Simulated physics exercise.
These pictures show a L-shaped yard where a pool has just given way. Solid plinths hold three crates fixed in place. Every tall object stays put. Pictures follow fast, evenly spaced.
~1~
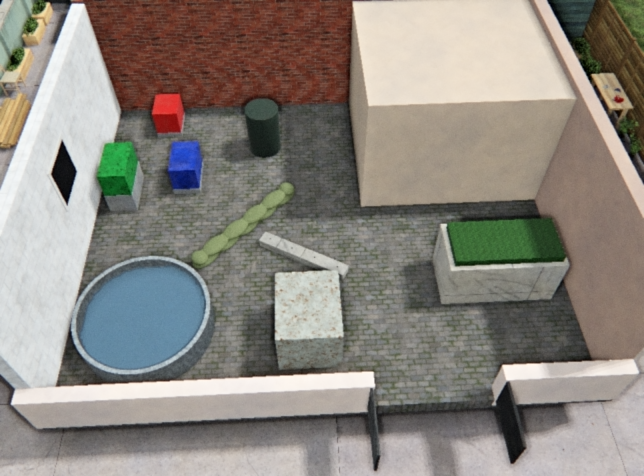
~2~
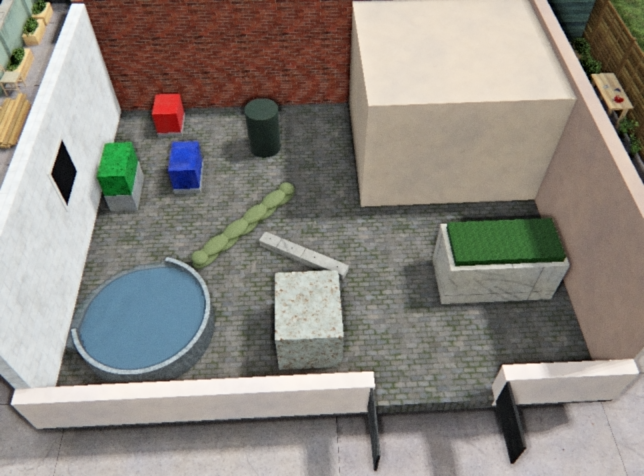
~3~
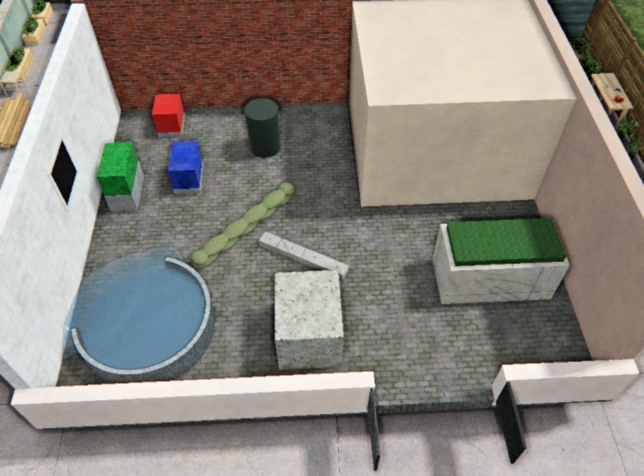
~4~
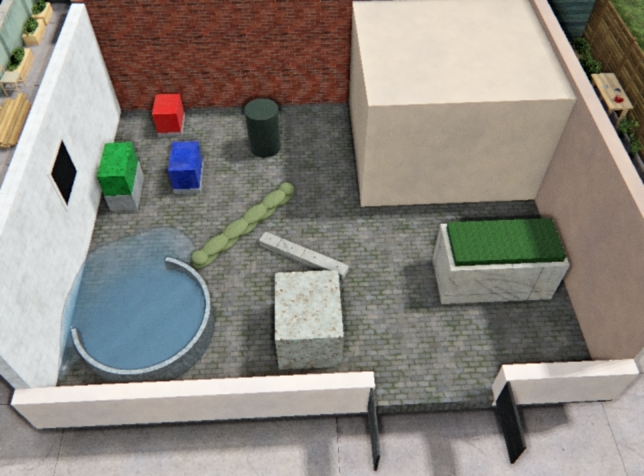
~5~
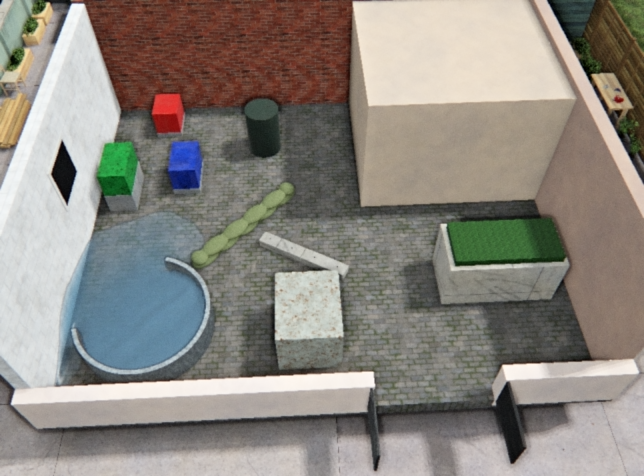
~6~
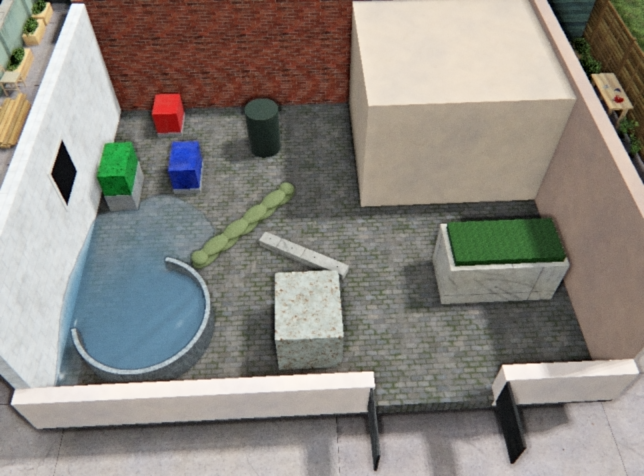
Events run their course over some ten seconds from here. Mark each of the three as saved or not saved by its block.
Green crate - saved; blue crate - not saved; red crate - not saved.
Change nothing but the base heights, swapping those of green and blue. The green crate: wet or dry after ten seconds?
Well, the green one is inundated then.
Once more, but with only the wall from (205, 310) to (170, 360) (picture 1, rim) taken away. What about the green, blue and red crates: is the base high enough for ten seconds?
Going through them, the green crate is never reached, the blue crate is never reached and the red crate is never reached.
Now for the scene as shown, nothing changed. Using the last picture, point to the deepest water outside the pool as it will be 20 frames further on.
Close to (122, 112), I'd say.
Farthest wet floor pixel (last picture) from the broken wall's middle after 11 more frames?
Around (122, 112).
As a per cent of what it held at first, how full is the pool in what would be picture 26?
I'd say around 26 per cent.
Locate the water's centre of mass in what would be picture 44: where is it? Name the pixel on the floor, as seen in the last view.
Close to pixel (195, 219).
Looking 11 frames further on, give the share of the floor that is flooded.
That works out at 20 %.
A moment on, water covers 15 % of the floor; the green crate water round its plinth, the blue crate water round its plinth, the red crate not reached.
Next, water covers 20 % of the floor; the green crate water round its plinth, the blue crate water round its plinth, the red crate water round its plinth.
Then, water covers 35 % of the floor; the green crate water round its plinth, the blue crate water round its plinth, the red crate water round its plinth.
Later, water covers 55 % of the floor; the green crate water round its plinth, the blue crate water round its plinth, the red crate water round its plinth.
In the end, water covers 65 % of the floor; the green crate stayed above the water, the blue crate was topped, the red crate was topped.
